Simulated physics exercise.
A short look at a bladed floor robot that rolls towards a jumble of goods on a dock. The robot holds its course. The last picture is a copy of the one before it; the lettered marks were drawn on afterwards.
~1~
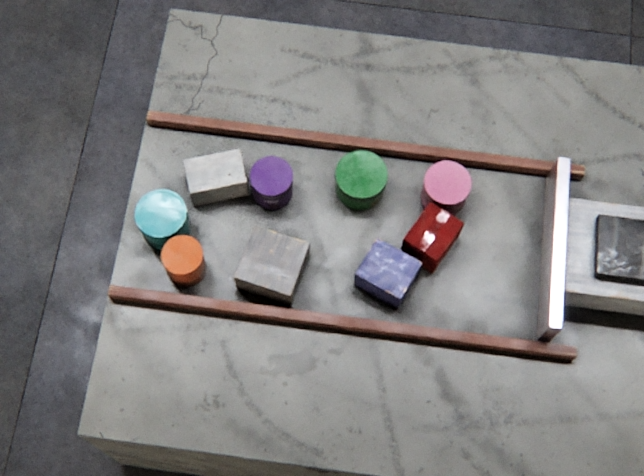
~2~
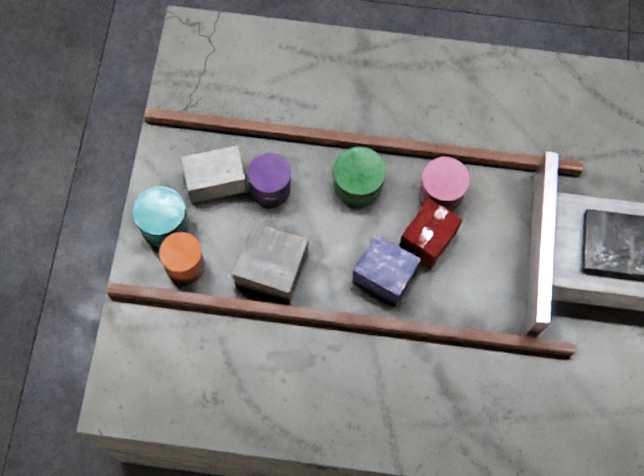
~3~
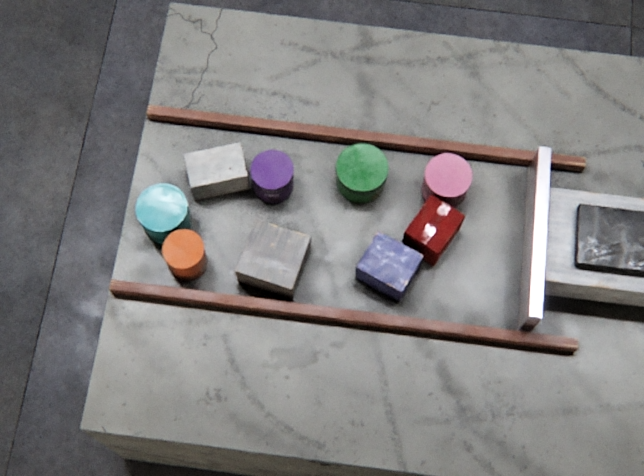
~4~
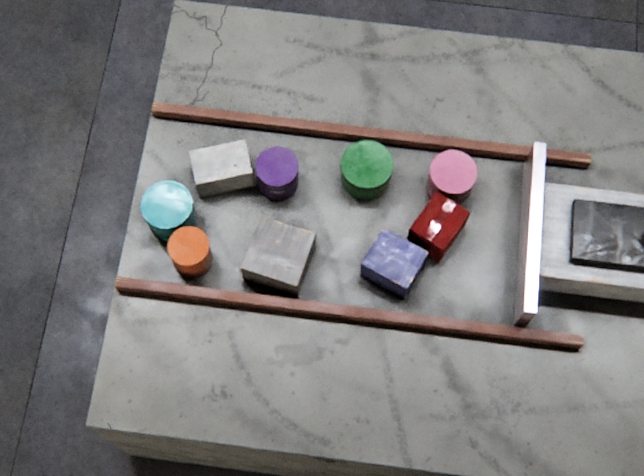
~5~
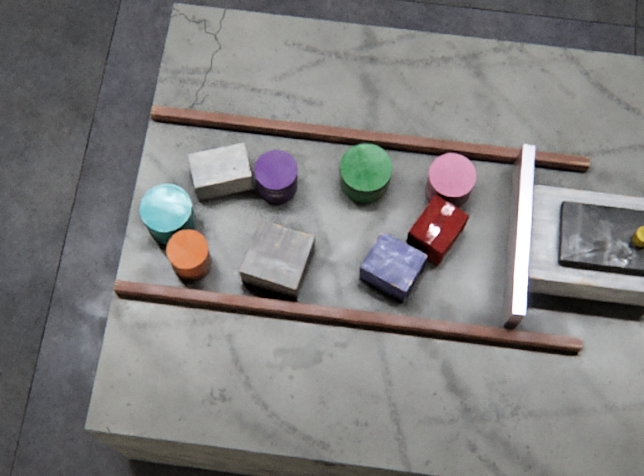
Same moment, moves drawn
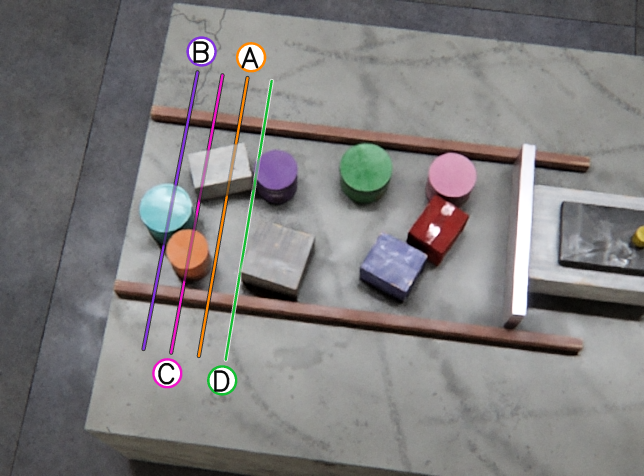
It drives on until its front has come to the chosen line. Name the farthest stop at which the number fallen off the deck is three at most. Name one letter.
The farthest such stop is A.
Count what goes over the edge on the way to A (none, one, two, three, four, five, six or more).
Three.
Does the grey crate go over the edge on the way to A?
By then, no.
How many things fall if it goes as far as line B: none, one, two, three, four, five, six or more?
In all, six or more.
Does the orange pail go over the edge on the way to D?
By then, yes.
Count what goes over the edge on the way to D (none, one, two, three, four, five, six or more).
Two.
On the marked copy, A at (224, 210); B at (172, 203); C at (198, 207); D at (250, 213).
Taking A. A third of the way, robot (490, 223); blue crate (375, 272); pink pail (388, 175).
Two thirds of the way, robot (383, 210); turquoise pail (165, 212); orange pail (165, 255).
When it is over, robot (299, 199); turquoise pail over the edge; orange pail over the edge; three fallen.
As for the rest, B drops six; C drops five; D is within the limit but short.
